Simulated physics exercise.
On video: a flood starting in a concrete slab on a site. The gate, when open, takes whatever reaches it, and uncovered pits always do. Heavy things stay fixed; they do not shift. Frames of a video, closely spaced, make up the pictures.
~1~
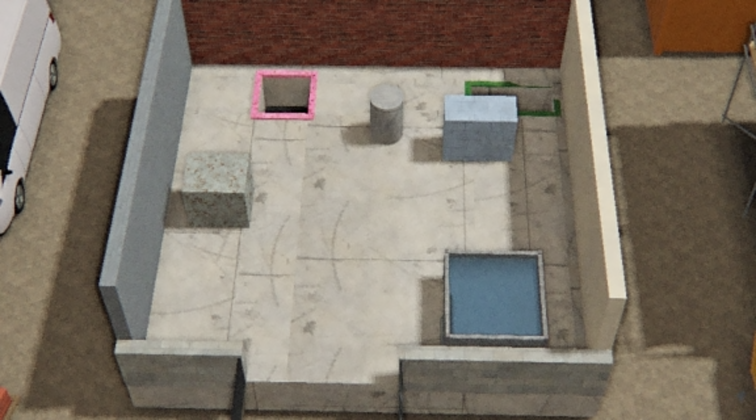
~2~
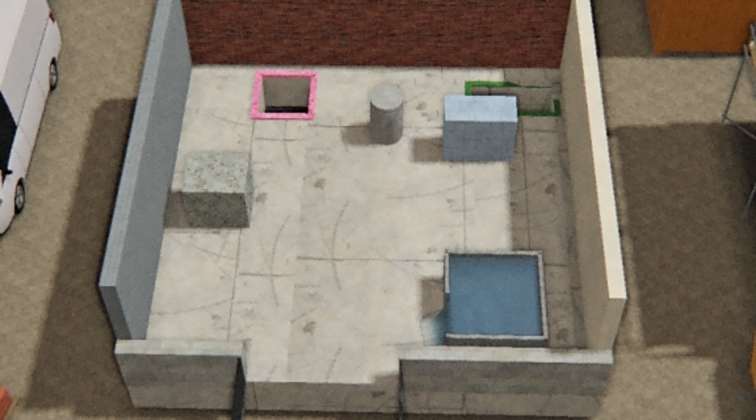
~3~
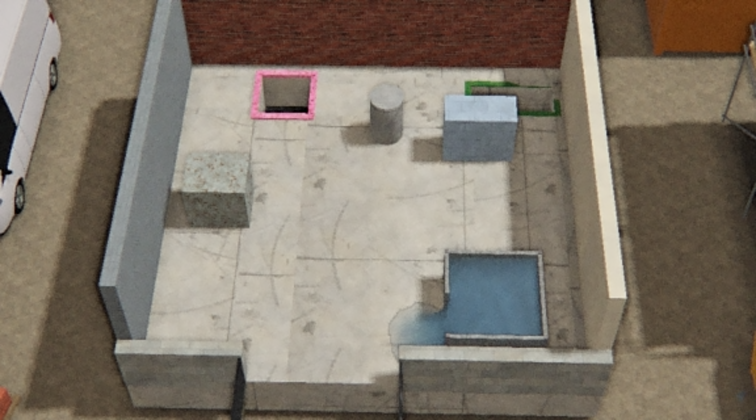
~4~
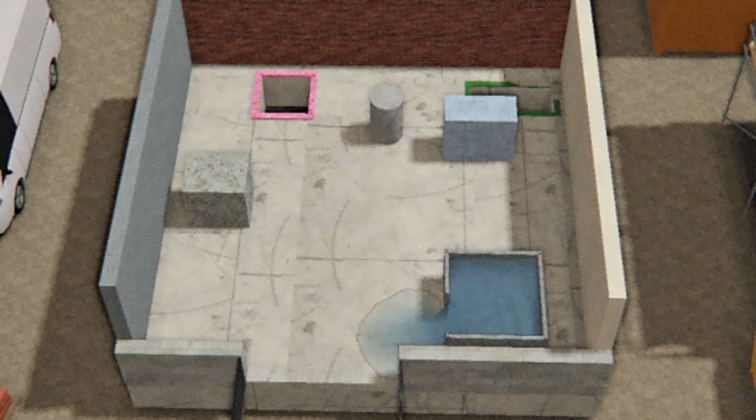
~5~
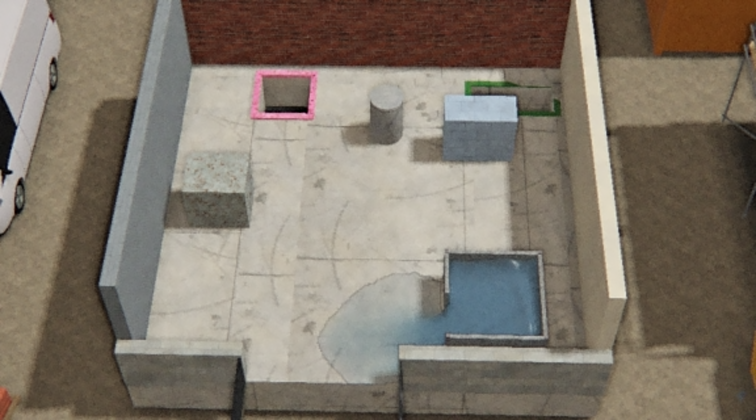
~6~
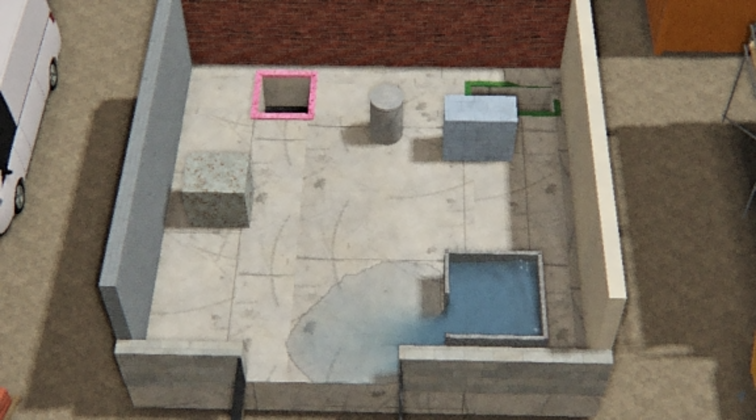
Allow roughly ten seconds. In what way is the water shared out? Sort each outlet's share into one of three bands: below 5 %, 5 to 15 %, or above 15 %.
Shares: The gate gets above 15 %; the pink pit gets below 5 %; the green pit gets below 5 %.
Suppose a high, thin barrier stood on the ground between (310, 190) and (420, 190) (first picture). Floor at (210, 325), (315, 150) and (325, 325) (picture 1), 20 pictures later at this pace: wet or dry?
In the order given, the spots are swamped, spared and swamped.
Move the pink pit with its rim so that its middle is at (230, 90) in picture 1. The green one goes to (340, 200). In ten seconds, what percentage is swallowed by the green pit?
The green pit receives 6 per cent.
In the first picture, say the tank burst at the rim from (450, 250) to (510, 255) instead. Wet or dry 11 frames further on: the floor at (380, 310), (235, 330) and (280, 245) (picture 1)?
In the order asked: Out of reach, out of reach, out of reach.
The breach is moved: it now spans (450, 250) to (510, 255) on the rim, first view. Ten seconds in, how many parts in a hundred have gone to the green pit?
Share to the green pit: 25 in a hundred.
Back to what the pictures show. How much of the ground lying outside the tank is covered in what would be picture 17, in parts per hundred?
Estimated share: Around 30 %.
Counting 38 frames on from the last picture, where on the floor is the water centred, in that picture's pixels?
The spot I would choose is (305, 278).
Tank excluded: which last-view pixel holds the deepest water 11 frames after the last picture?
Check close to (146, 346).
A moment on, water covers 20 % of the floor; the gate 5 %, the pink pit 0 %, the green pit 0 %.
Next, water covers 30 % of the floor; the gate 11 %, the pink pit 0 %, the green pit 0 %.
Then, water covers 35 % of the floor; the gate 17 %, the pink pit 0 %, the green pit 0 %.
Later, water covers 45 % of the floor; the gate 24 %, the pink pit 0 %, the green pit 0 %.
In the end, water covers 65 % of the floor; the gate 32 %, the pink pit 0 %, the green pit 0 %.
